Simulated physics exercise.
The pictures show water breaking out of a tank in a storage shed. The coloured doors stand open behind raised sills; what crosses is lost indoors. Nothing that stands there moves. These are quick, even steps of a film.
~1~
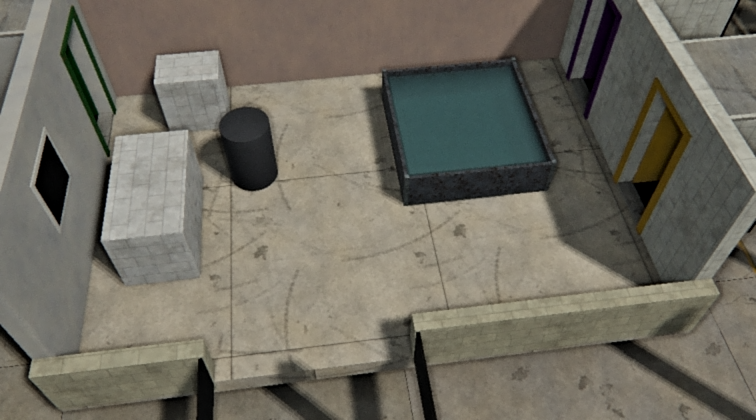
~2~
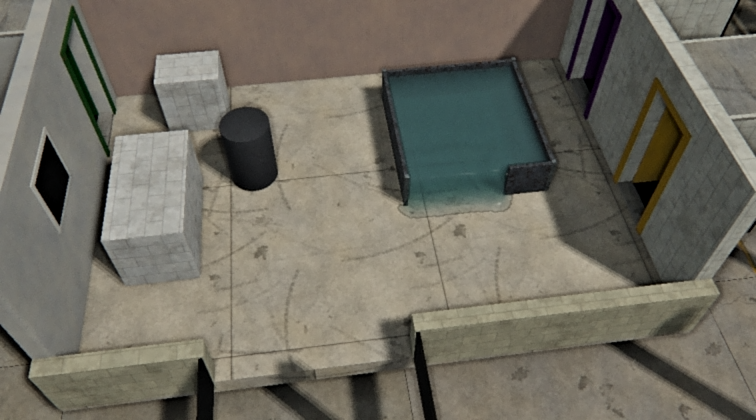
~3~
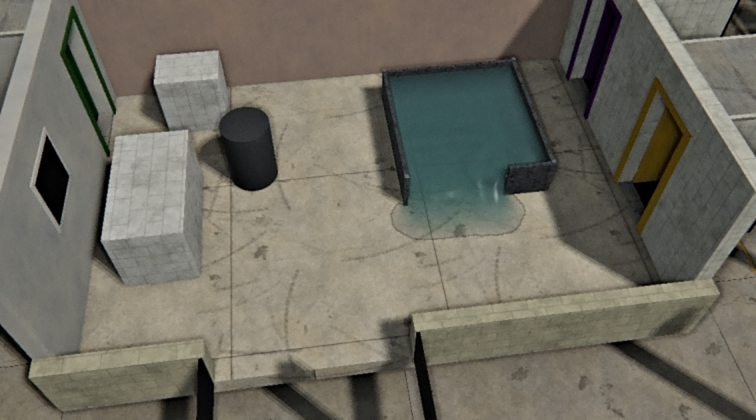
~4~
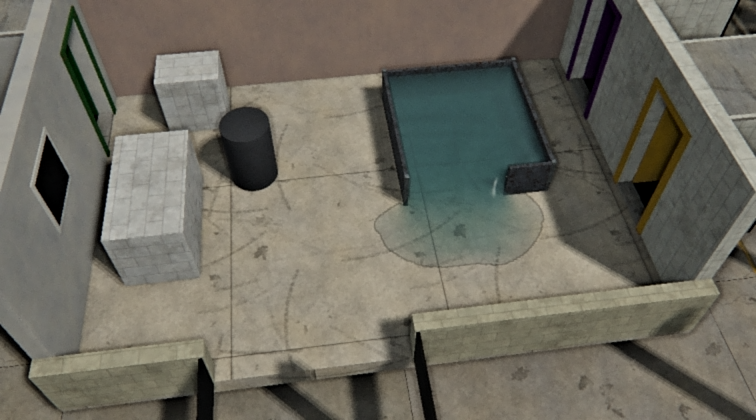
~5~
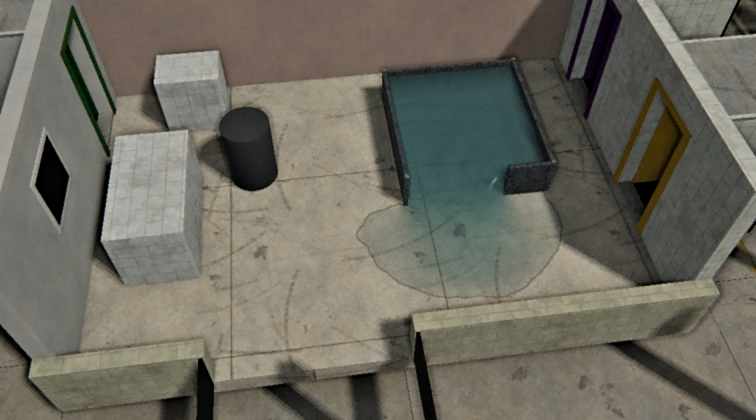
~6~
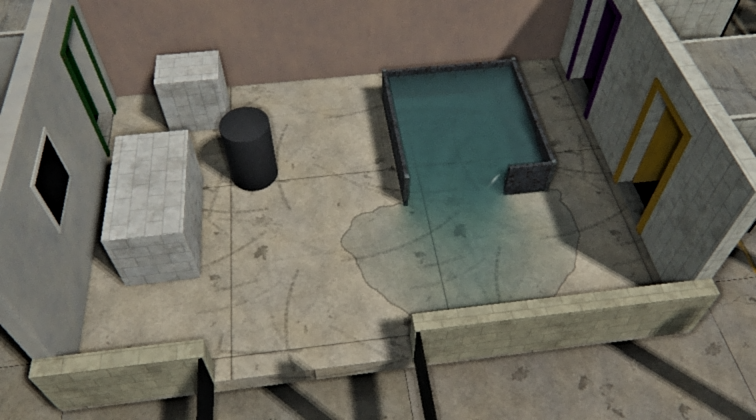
The clip shows a dark-walled tank of water in a storage shed with coloured doorways; part of its front wall opens, and water pours out, spreading across the floor in a widening pool toward the low front wall.
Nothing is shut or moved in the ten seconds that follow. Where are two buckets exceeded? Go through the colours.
The green door holds within the limit; the purple door floods; the yellow door floods.
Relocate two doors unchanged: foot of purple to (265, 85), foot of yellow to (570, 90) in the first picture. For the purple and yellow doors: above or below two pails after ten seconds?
Then: Purple door keeps below it; yellow door goes over.
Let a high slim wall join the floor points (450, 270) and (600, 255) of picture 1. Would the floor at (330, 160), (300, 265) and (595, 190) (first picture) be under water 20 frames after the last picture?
One after the other: Not flooded, awash, awash.
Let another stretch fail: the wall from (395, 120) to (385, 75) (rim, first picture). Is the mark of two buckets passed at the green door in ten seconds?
Then: Green door floods.
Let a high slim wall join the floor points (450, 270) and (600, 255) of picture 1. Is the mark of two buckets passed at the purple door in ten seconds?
Purple door keeps below it.
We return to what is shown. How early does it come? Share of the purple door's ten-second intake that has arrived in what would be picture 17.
Roughly 0 per cent.
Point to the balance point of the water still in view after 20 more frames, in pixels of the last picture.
At about (470, 214).
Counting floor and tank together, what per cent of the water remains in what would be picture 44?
Roughly 80 per cent.
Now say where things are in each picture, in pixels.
The tank at (464, 118) is whole and still, in the first picture.
Water pours out at (456, 191) and has run to (405, 210), in the second picture.
The front is at (400, 226), out from the gap at (456, 191), in the third picture.
The front is at (392, 243), out from the gap at (456, 192), in the fourth picture.
Water pours out at (456, 192) and has run to (506, 290), in the fifth picture.
Water pours out at (456, 192) and has run to a hidden place, in the sixth picture.
A moment on, water covers 20 % of the floor; the green door not reached, the purple door not reached, the yellow door not reached.
Next, water covers 25 % of the floor; the green door not reached, the purple door not reached, the yellow door not reached.
Then, water covers 40 % of the floor; the green door not reached, the purple door not reached, the yellow door under two buckets in.
Later, water covers 65 % of the floor; the green door not reached, the purple door wet at the sill, nothing in, the yellow door over two buckets in.
In the end, water covers 90 % of the floor; the green door wet at the sill, nothing in, the purple door over two buckets in, the yellow door over two buckets in.
